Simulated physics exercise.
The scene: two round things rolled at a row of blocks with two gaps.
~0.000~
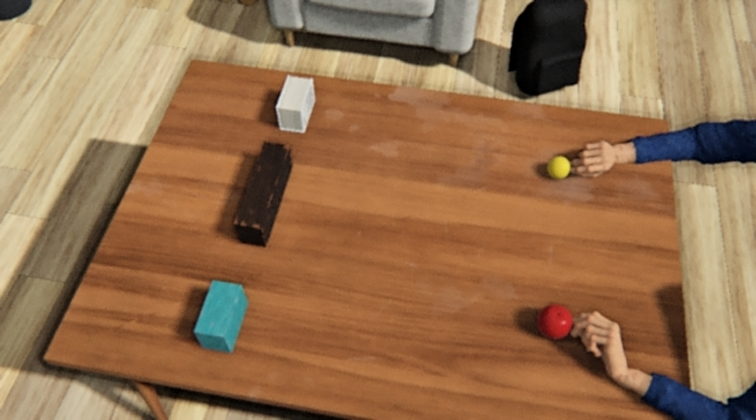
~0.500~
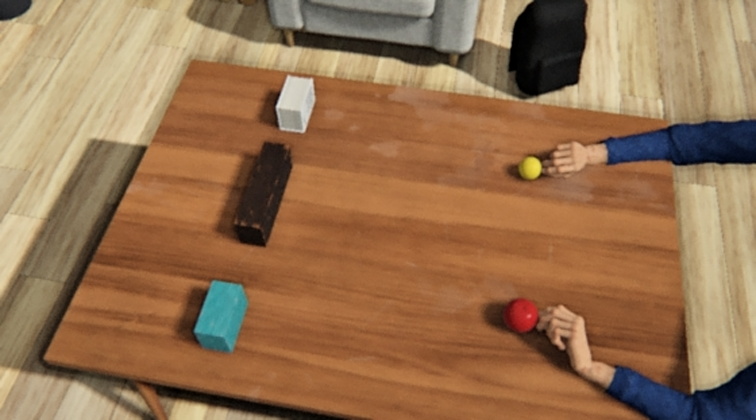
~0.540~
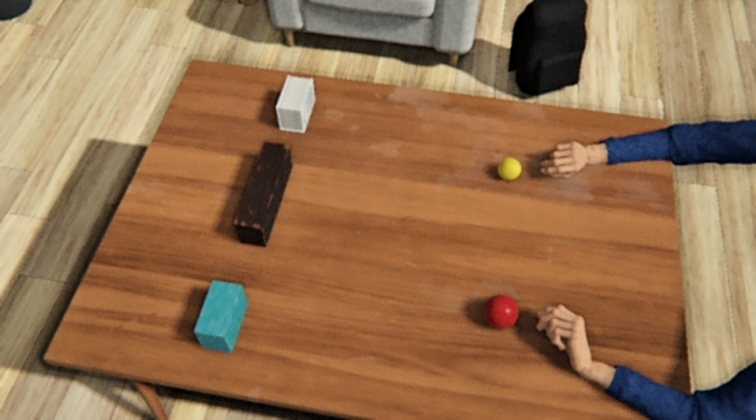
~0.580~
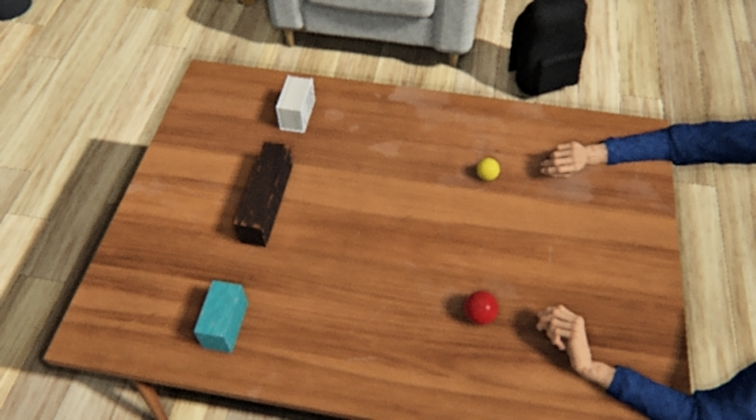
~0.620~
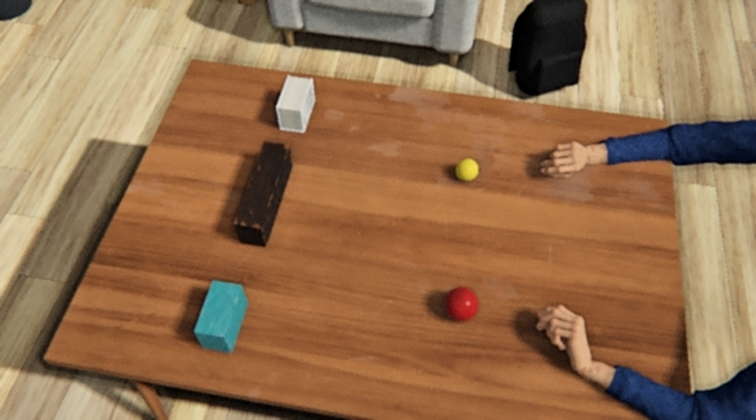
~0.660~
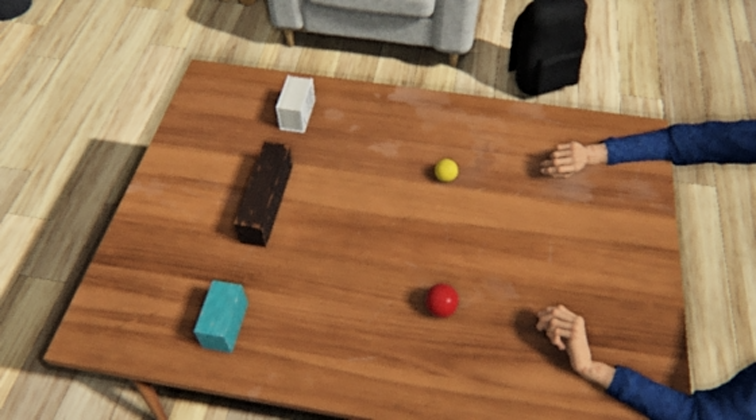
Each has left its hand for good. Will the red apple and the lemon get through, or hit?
Outcome: The red apple rolls through, the lemon bounces off.
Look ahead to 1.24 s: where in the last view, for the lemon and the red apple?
About (328, 199), and the other about (181, 252).
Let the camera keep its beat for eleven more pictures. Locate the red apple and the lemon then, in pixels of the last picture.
Near (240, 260) and (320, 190).
After 1.24 s, red apple heading on near (181, 252); lemon coming back near (328, 199).
By the end (2.3 s), the red apple passes through its gap; the lemon hits a block.
